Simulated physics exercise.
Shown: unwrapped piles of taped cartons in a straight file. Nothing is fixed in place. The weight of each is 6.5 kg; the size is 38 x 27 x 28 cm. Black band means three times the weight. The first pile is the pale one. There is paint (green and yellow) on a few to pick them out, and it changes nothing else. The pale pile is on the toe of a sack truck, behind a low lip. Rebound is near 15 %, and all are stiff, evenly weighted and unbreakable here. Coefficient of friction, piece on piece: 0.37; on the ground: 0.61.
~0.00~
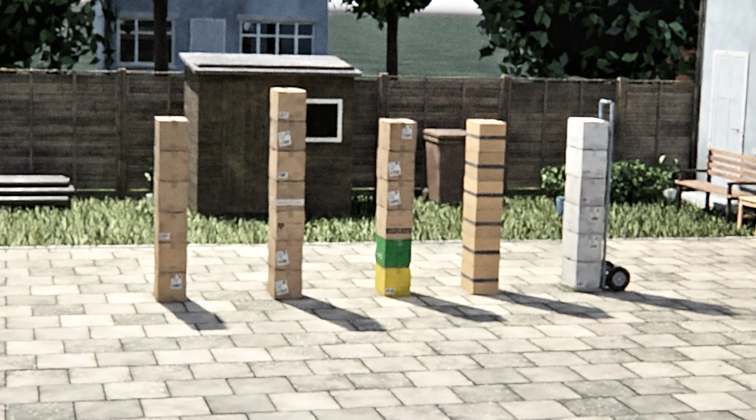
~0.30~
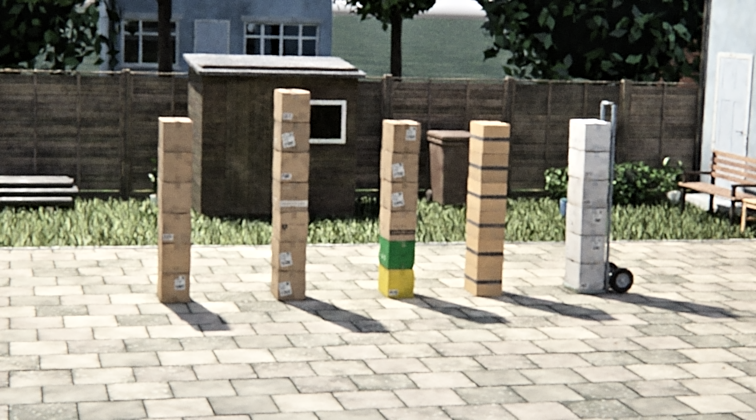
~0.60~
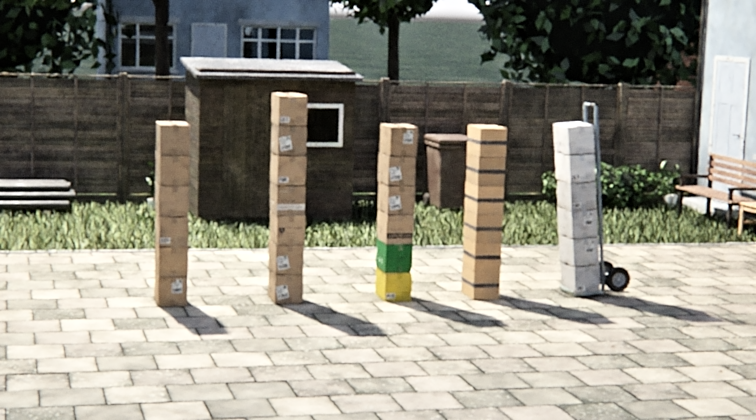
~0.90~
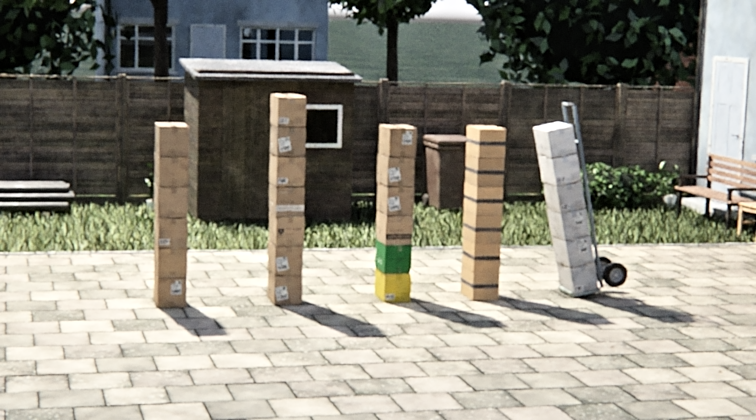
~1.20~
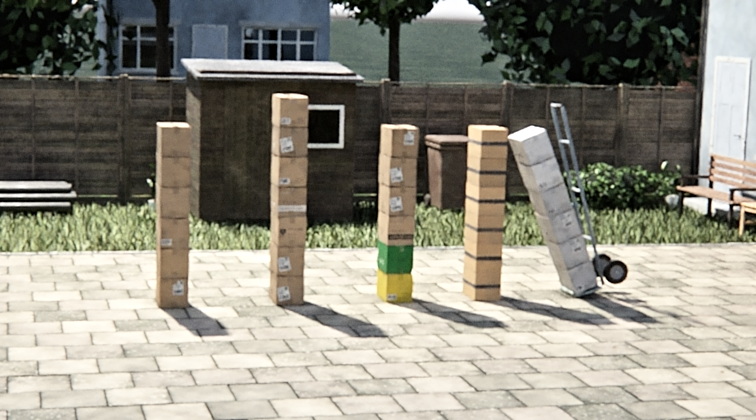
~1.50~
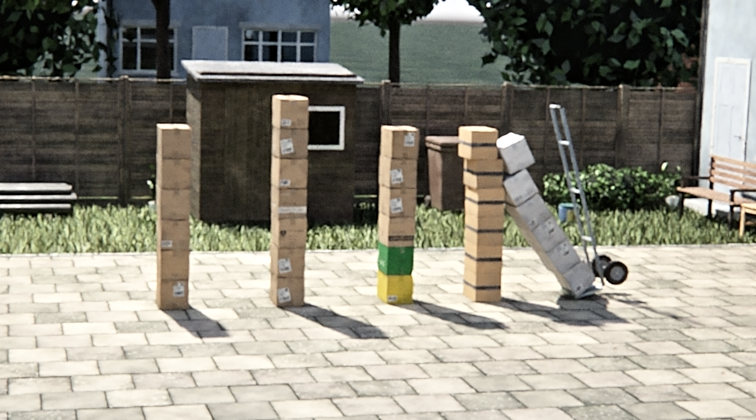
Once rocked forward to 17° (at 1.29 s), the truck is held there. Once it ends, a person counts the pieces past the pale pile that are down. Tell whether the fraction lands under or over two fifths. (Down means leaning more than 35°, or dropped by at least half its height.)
A larger share than two fifths.
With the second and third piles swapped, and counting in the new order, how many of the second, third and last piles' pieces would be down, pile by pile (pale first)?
After the swap, the second pile would have 6 down, the third 6 and the last 5.
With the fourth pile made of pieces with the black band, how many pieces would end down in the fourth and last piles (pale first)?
Result: Fourth pile 6, last pile 5.
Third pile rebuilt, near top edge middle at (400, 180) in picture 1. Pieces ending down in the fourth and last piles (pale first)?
You'd get fourth 7 and last 5.
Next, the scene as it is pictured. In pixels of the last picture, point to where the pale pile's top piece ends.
(406, 229).
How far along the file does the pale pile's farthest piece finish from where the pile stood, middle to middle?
About 190 cm.
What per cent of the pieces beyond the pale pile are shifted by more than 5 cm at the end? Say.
95 %.
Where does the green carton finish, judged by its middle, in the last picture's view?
Last frame, centre at roughly (351, 282).
After 2.32 s, 6 of the pale pile down; none of the 25 other cartons down, 6 disturbed.
After 2.84 s, 6 of the pale pile down; 8 of the 25 other cartons down; green carton 35° from how it stood.
After 3.42 s, 6 of the pale pile down; 17 of the 25 other cartons down; green carton 59° from how it stood, 23 cm lower.
After 4.50 s, 6 of the pale pile down; 23 of the 25 other cartons down; green carton 60° from how it stood, 23 cm lower.
In the end (5.7 s), 6 of the pale pile down; 23 of the 25 other cartons down; green carton 60° from how it stood, 23 cm lower; yellow carton unmoved. That is 92 per cent. From the last view, middles, green carton near (351, 282), yellow carton near (394, 286).
